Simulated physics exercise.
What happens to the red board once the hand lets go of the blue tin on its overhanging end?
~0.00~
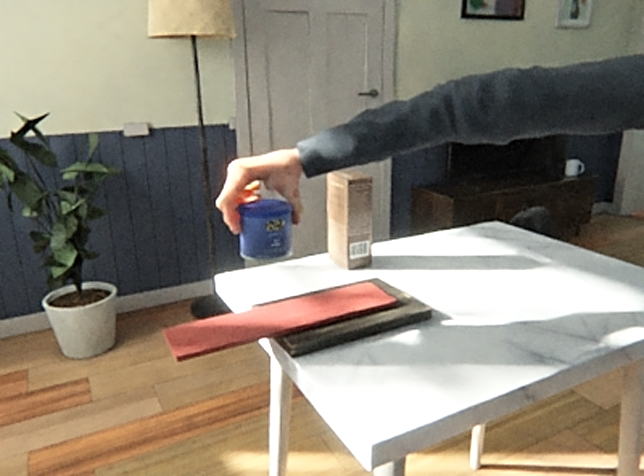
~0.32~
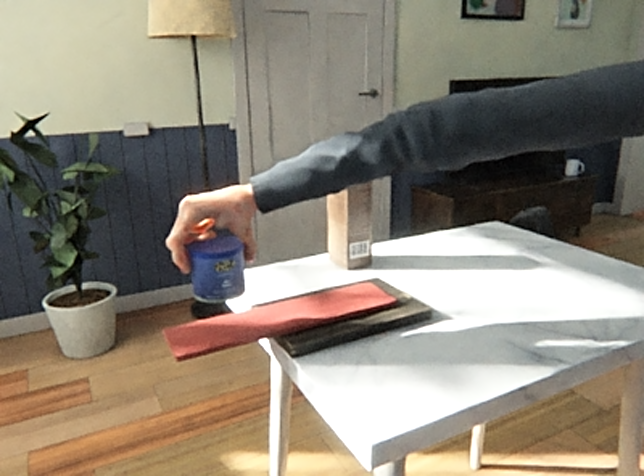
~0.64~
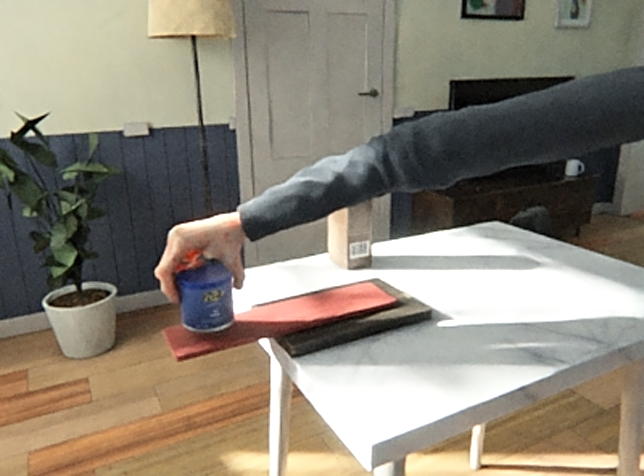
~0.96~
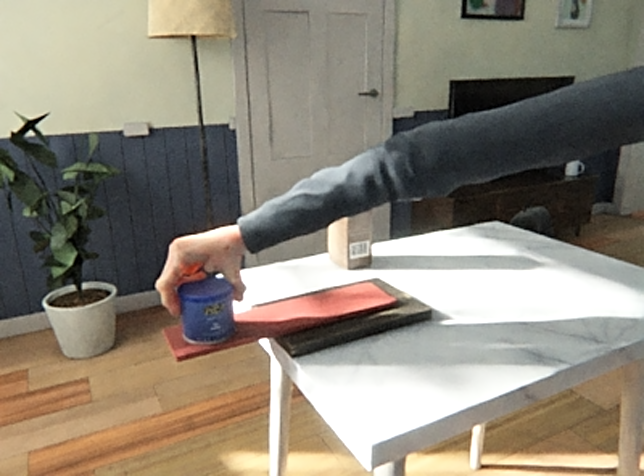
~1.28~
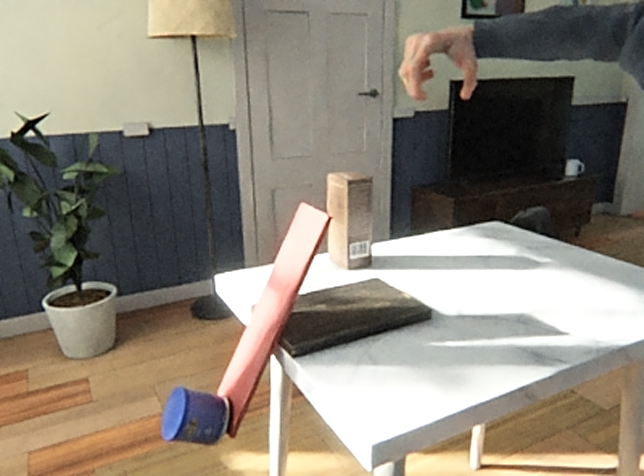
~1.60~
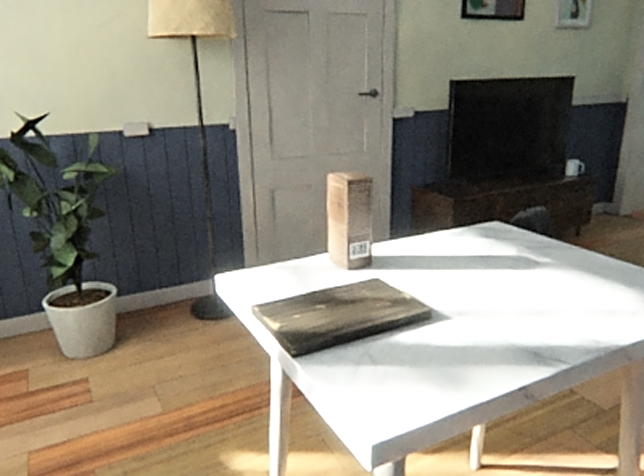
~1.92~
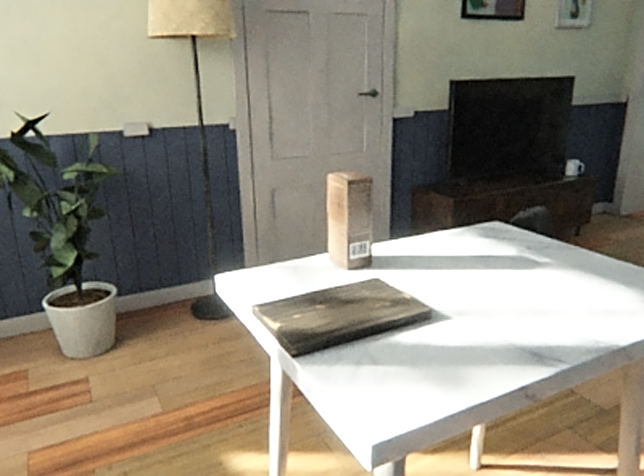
The red board tips off the edge of the table and drops out of view along with the blue tin.
